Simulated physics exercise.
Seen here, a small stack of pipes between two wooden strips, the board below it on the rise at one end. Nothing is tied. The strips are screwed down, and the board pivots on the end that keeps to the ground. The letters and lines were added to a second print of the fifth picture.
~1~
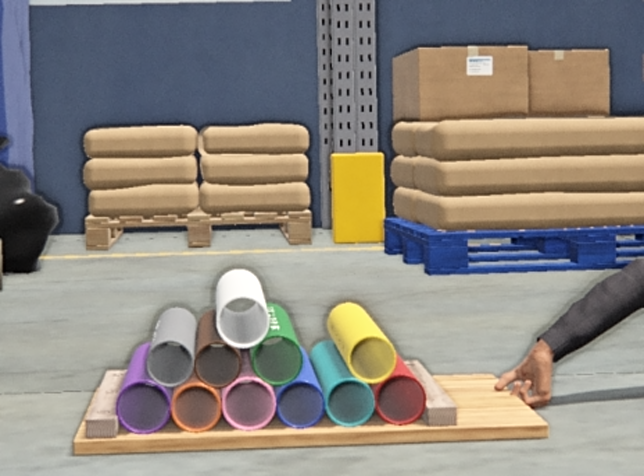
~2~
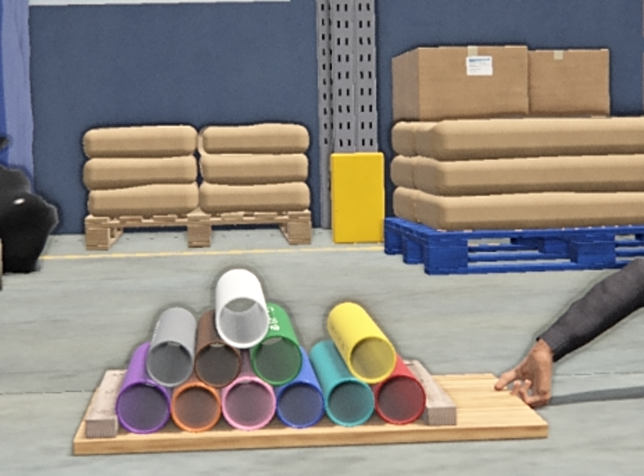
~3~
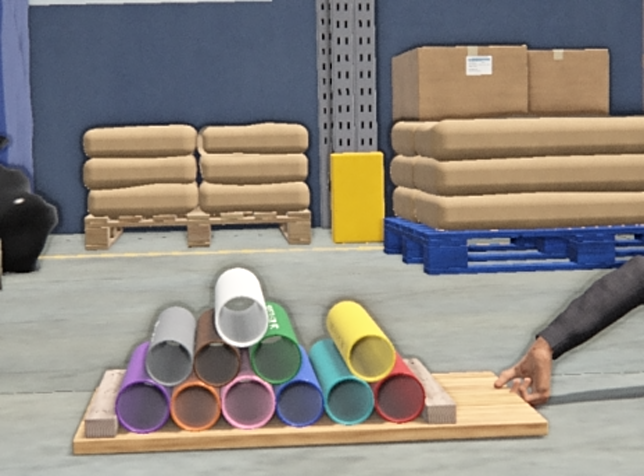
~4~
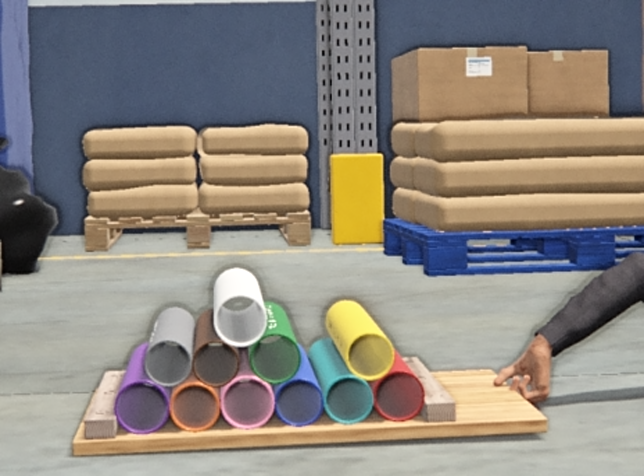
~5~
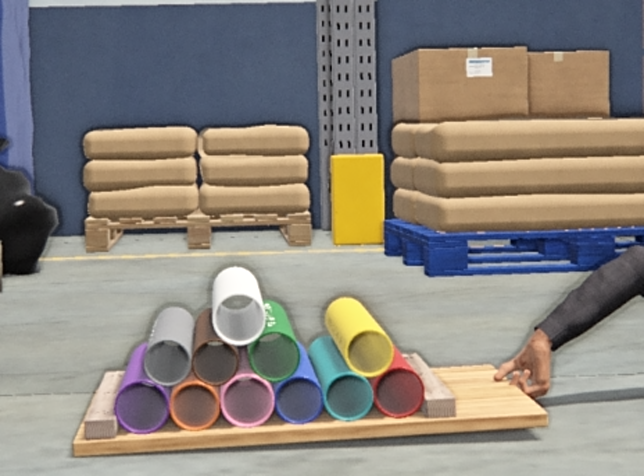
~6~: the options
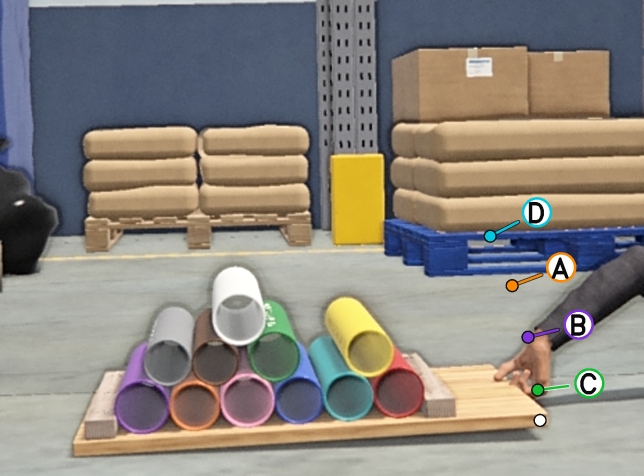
A hand at the right slightly raises one end of a board holding stacked colourful pipes.
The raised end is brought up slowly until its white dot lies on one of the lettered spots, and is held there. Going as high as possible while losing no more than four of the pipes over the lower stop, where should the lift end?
Up to D.
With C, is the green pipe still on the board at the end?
The green pipe: Yes.
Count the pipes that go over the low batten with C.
It comes to none.
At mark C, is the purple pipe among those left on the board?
Yes.
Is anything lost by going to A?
No, at A.
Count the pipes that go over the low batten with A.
With A, none.
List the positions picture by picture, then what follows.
Board (304, 402); purple pipe (144, 407); orange pipe (196, 408), in the first frame.
Orange pipe (196, 408); pink pipe (248, 404), in the second frame.
Board (303, 400); turquoise pipe (349, 401); red pipe (399, 398); green pipe (277, 359), in the third frame.
Board (303, 399); purple pipe (142, 408); orange pipe (195, 407), in the fourth frame.
Board (303, 397); purple pipe (142, 407); orange pipe (195, 406), in the fifth frame.
On the marked copy, A at (512, 286); B at (528, 337); C at (538, 390); D at (490, 236); the white dot at (540, 420).
With D. Early on, board at 16°.
Further on, board at 25°.
At the end, board at 25°, none over the low batten.
As for the rest, A none over the low batten; B none over the low batten; C none over the low batten.
